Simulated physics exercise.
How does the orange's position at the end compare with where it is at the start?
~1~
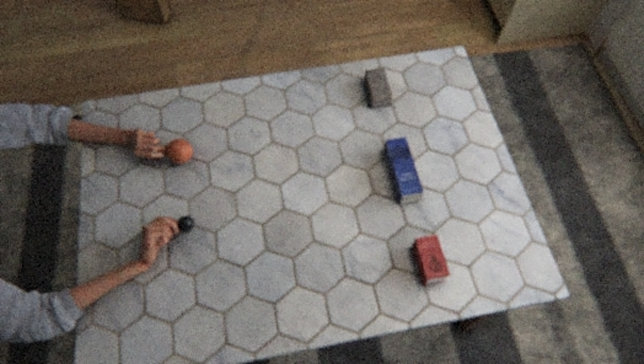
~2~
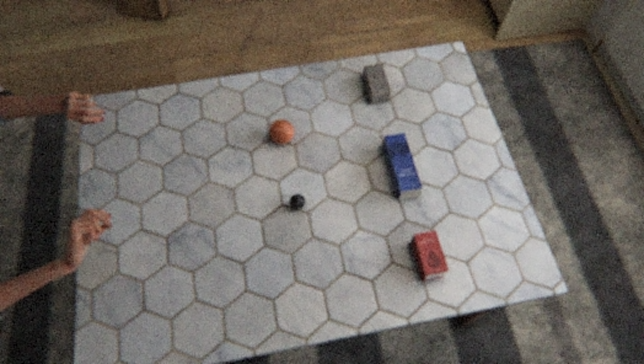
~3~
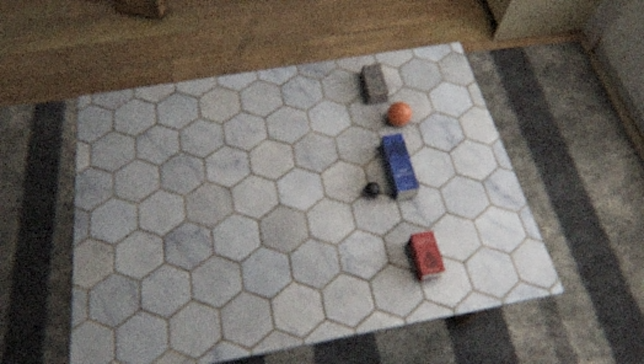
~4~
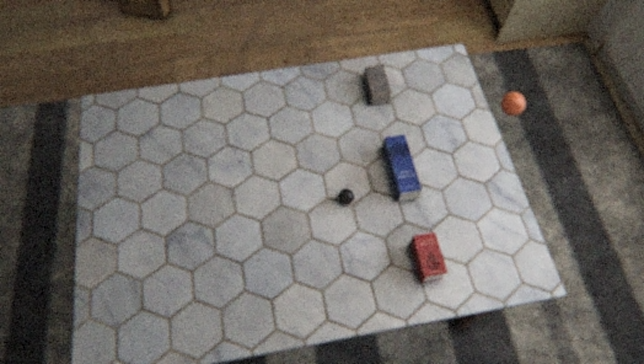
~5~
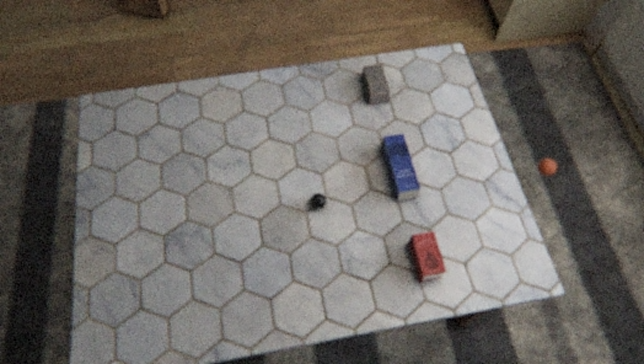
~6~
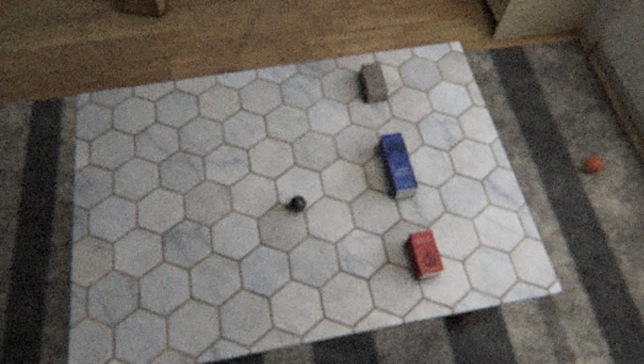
At the start the orange is by a hand on the left part of the tiled surface. At the end it is far to the right, past the blocks and on the striped rug.
Two hands release an orange, which rolls between blocks, and a black ball, which bounces back.
